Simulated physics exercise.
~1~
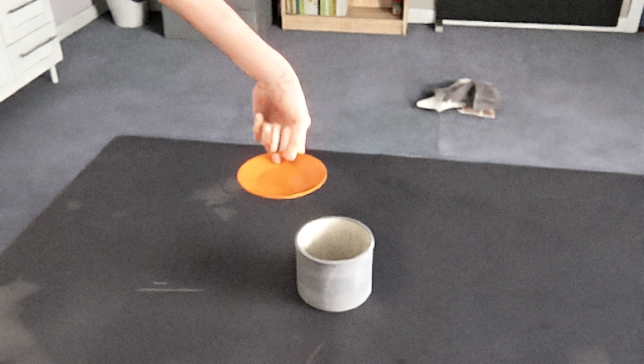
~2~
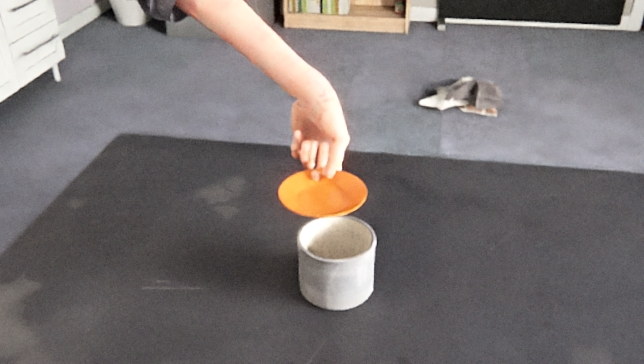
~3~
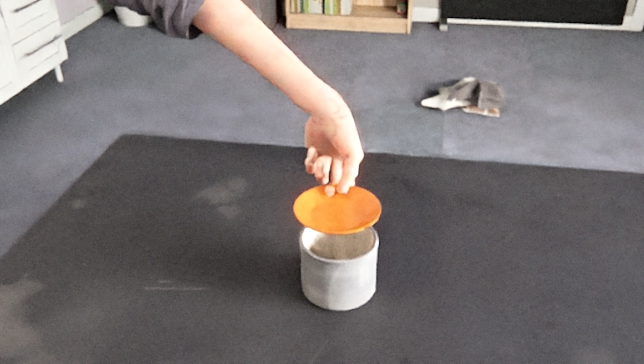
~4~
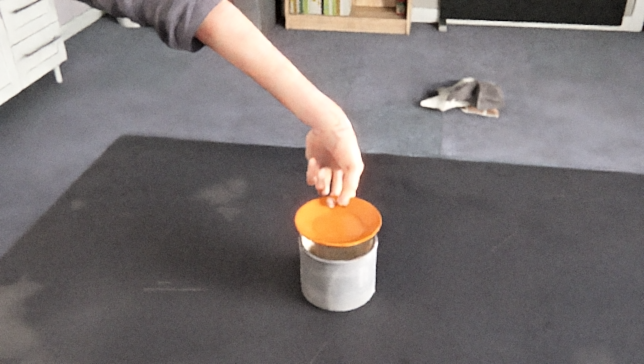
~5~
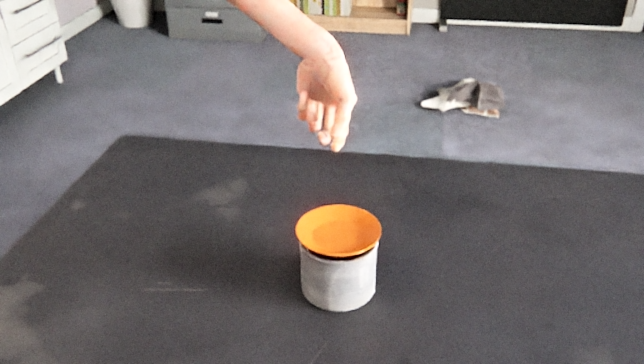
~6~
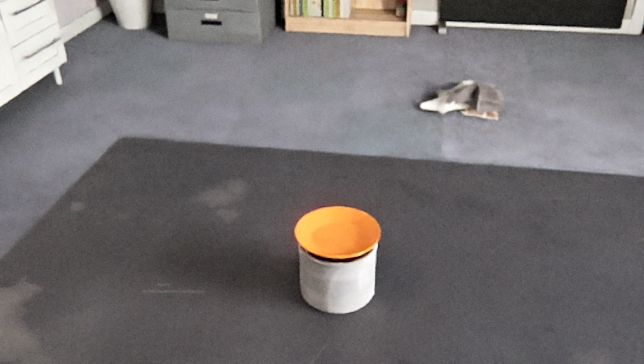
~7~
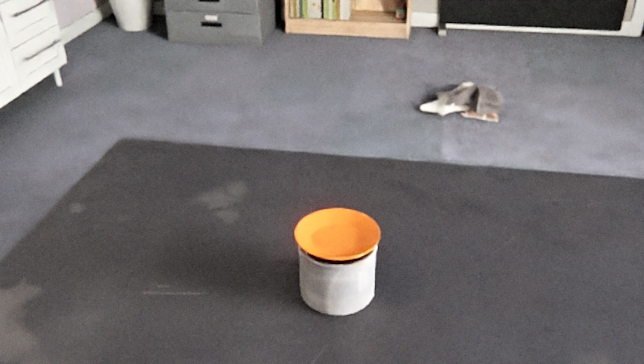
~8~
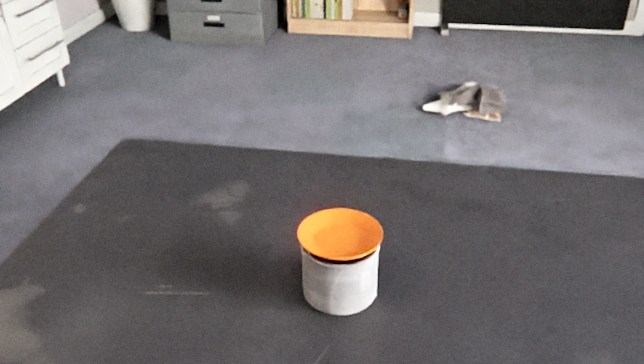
An orange plate is lowered by a hand onto a gray cup and stays on top.
